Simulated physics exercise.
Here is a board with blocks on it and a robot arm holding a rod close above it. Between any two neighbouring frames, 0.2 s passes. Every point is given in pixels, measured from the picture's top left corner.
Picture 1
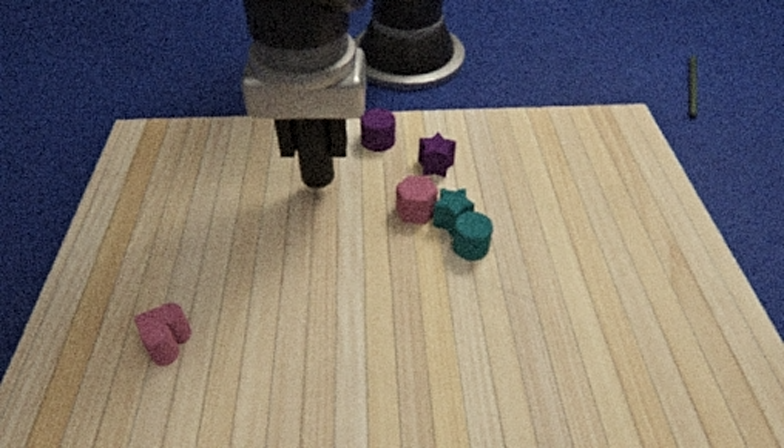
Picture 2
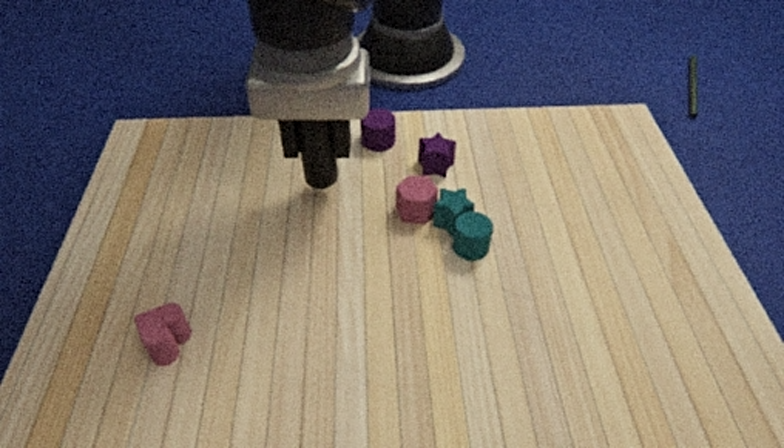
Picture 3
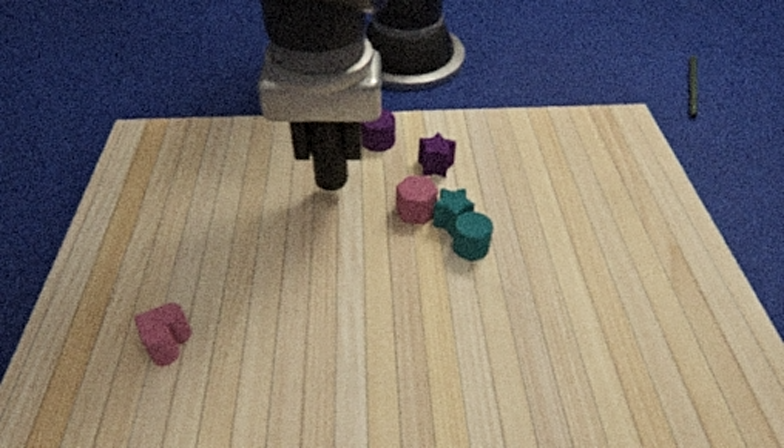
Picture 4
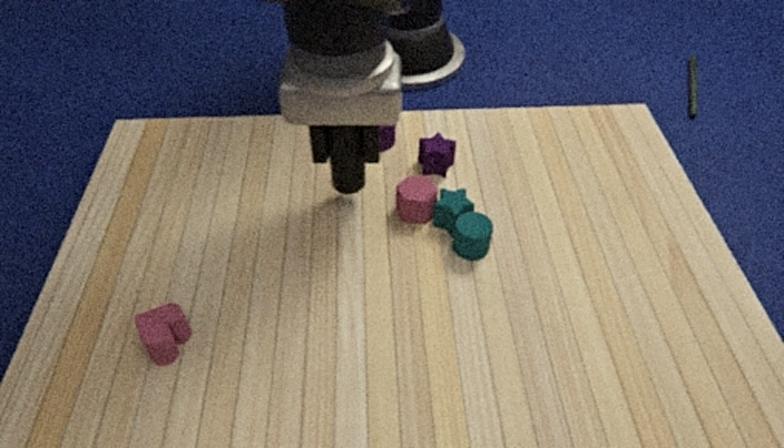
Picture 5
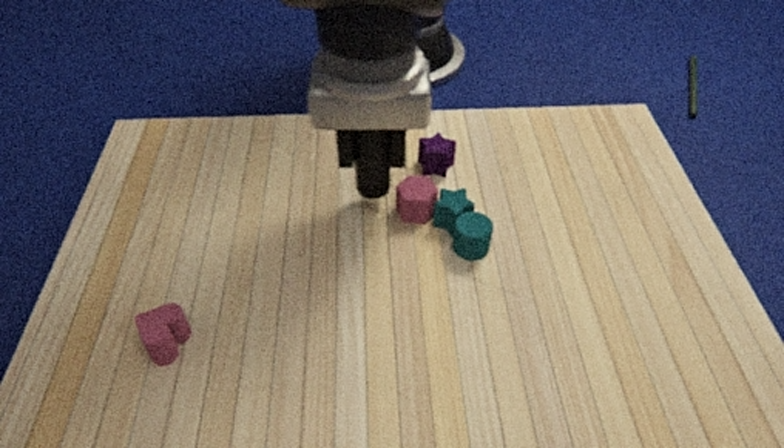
On a pale wooden board set over a blue surface, a robot arm holds a dark rod just above the wood, with pink, purple and turquoise blocks around it. The arm barely shifts at first, then moves steadily right until the rod is beside the pink hexagon, while the blocks stay still.
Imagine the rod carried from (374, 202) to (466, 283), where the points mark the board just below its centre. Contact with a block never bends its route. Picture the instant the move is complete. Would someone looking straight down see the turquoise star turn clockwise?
I expect so.
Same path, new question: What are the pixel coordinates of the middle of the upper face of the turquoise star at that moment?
If I read the scene right, the answer is (481, 199).
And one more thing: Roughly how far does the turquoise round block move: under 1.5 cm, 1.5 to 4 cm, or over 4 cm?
It travels less than 1.5 cm.
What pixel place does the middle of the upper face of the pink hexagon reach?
It will end up at (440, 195).
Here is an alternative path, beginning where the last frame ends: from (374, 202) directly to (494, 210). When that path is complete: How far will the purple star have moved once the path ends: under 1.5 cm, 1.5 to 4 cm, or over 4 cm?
It's set to move under 1.5 cm.
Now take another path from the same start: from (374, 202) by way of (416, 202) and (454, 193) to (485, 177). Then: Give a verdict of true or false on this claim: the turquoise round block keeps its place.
That is false.
What follows on the original path. One third of the way, rod (403, 215); pink hexagon (436, 194), turned 55° anticlockwise; turquoise star (478, 199), turned 20° clockwise; turquoise round block (482, 227).
Two thirds of the way, rod (435, 242); pink hexagon (440, 195), turned 75° anticlockwise; turquoise star (481, 199), turned 25° clockwise; turquoise round block (482, 227).
At the end, rod (468, 270); pink hexagon (440, 195), turned 75° anticlockwise; purple star still; turquoise star (481, 199), turned 25° clockwise; turquoise round block (482, 227).
